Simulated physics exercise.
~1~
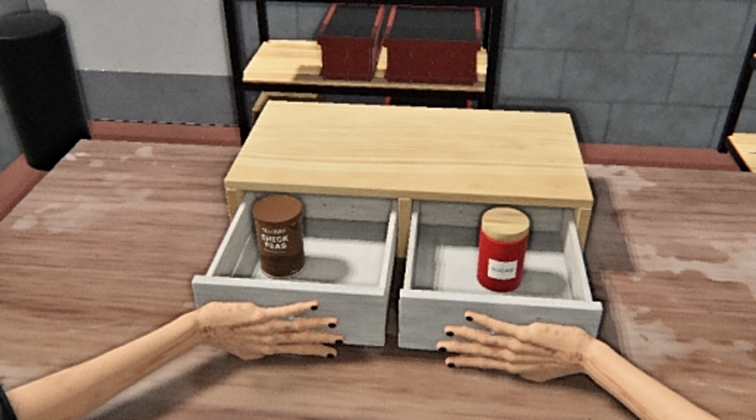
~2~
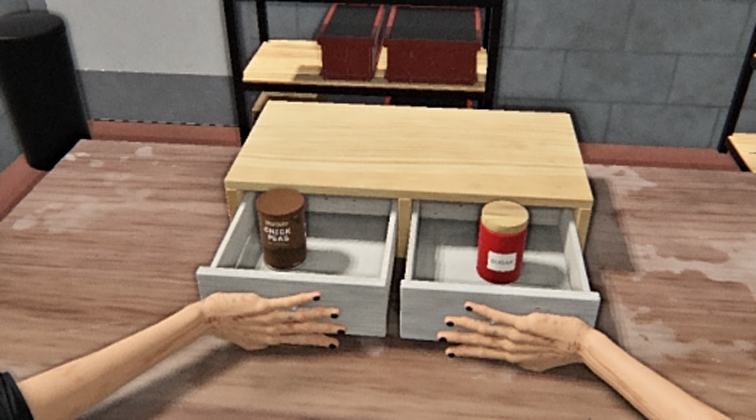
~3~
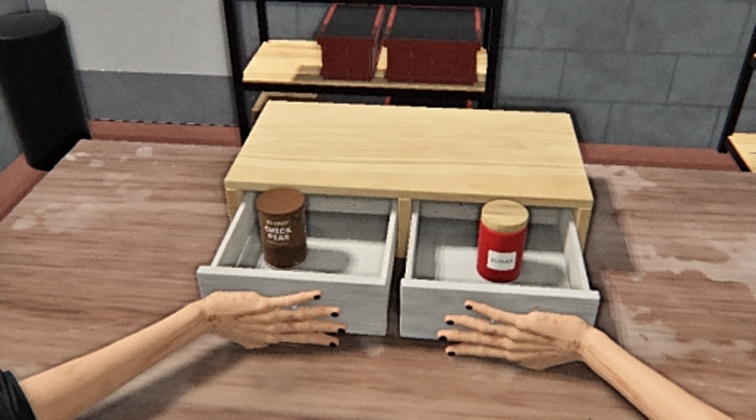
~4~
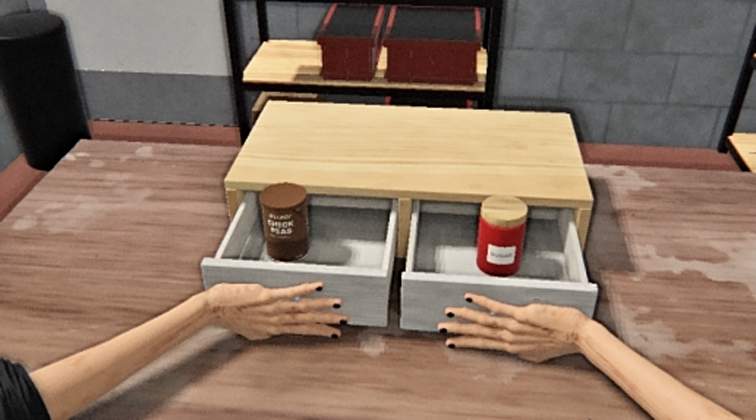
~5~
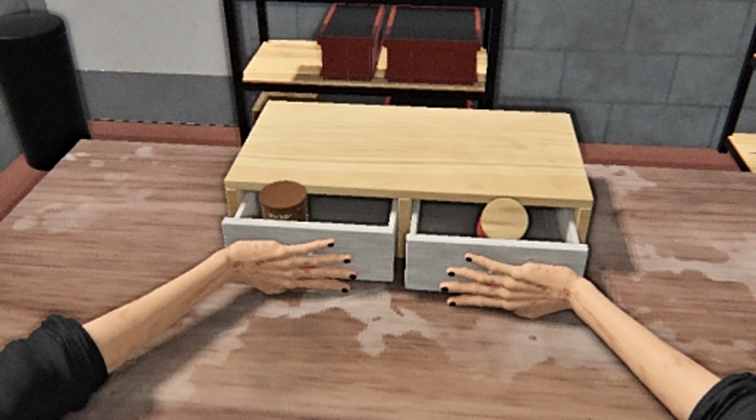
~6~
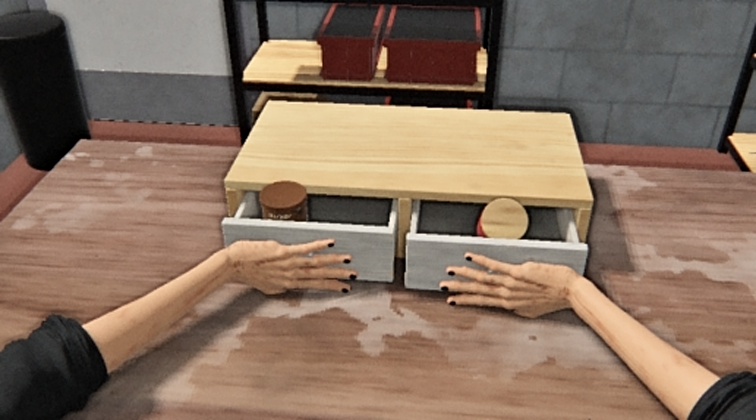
Two open white drawers jut from a low, pale wooden cabinet on a worn wooden table, seen from above and in front, with dark red boxes on a shelf behind. A brown pot with a label stands in the left drawer, and a red jar with a wooden lid stands in the right one. A pair of hands with dark nails pushes both drawers inward, slightly at first, then farther. The pot stays upright while the red jar ends up leaning. Both drawers stop partly open, the hands still against their fronts.
